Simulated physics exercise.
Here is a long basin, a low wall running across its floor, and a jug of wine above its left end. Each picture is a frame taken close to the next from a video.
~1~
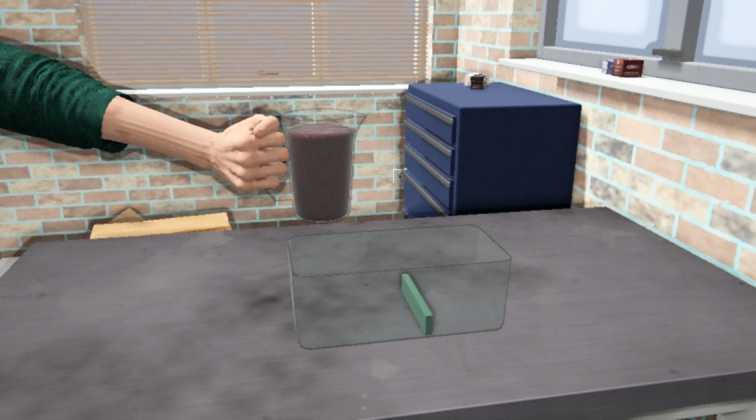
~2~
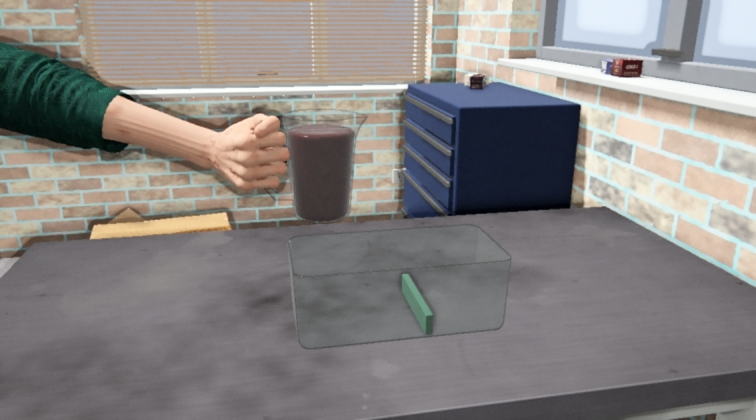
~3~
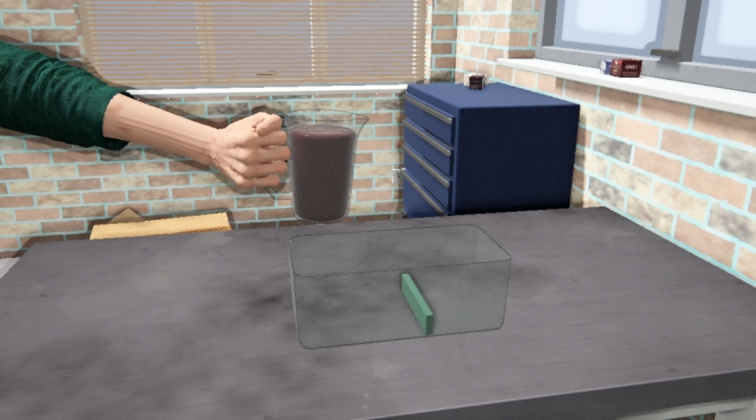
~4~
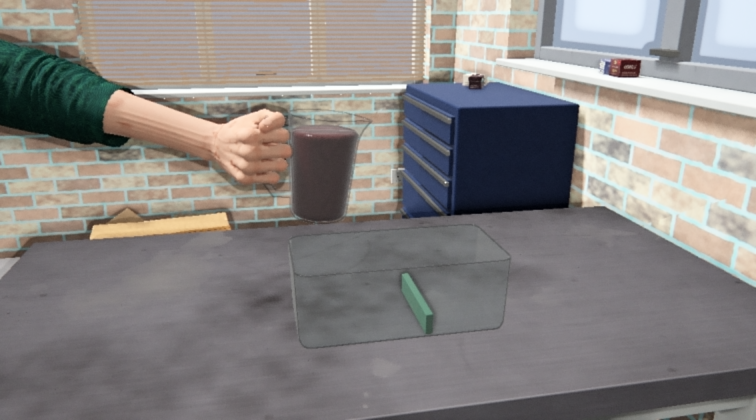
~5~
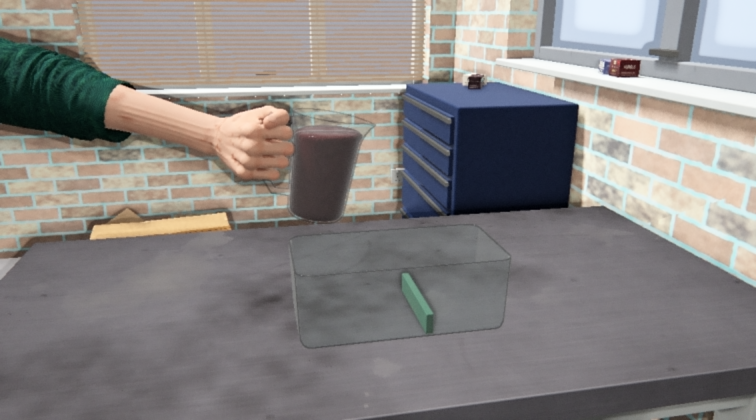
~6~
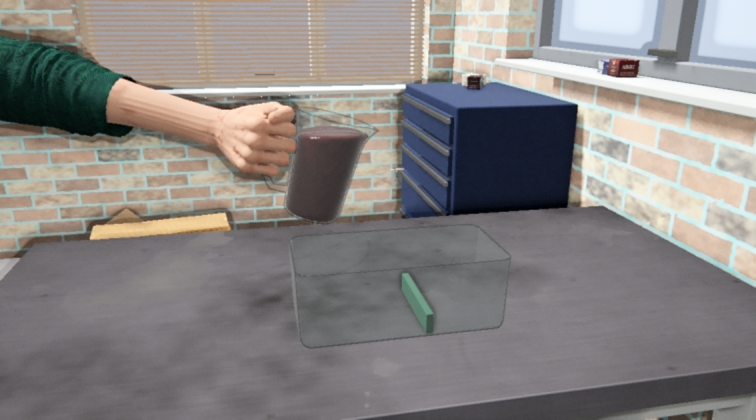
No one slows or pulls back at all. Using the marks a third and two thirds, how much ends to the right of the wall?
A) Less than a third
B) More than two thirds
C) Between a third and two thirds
B.
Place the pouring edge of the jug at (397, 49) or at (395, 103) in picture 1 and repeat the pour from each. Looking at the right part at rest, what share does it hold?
First try: About 55 %; second try: About 80 %.
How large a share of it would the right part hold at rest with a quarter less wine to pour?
Some 75 per cent.
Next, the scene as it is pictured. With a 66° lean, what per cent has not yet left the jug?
It still holds close to 85 per cent at that lean.
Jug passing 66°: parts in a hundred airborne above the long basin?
Some 15 per cent.
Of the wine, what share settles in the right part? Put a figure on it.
Roughly 80 %.
A moment on, the tilt is 66° and 84 per cent is still to pour, 0 is left of the wall and 3 right of it.
Next, the tilt is 93° and 45 per cent is still to pour, 4 is left of the wall and 34 right of it.
Then the tilt is 95° and 11 per cent is still to pour, 8 is left of the wall and 74 right of it.
Later the tilt is 95° and 2 per cent is still to pour, 15 is left of the wall and 81 right of it.
At rest 20 per cent lies left of the wall, 79 right of it and 1 outside.
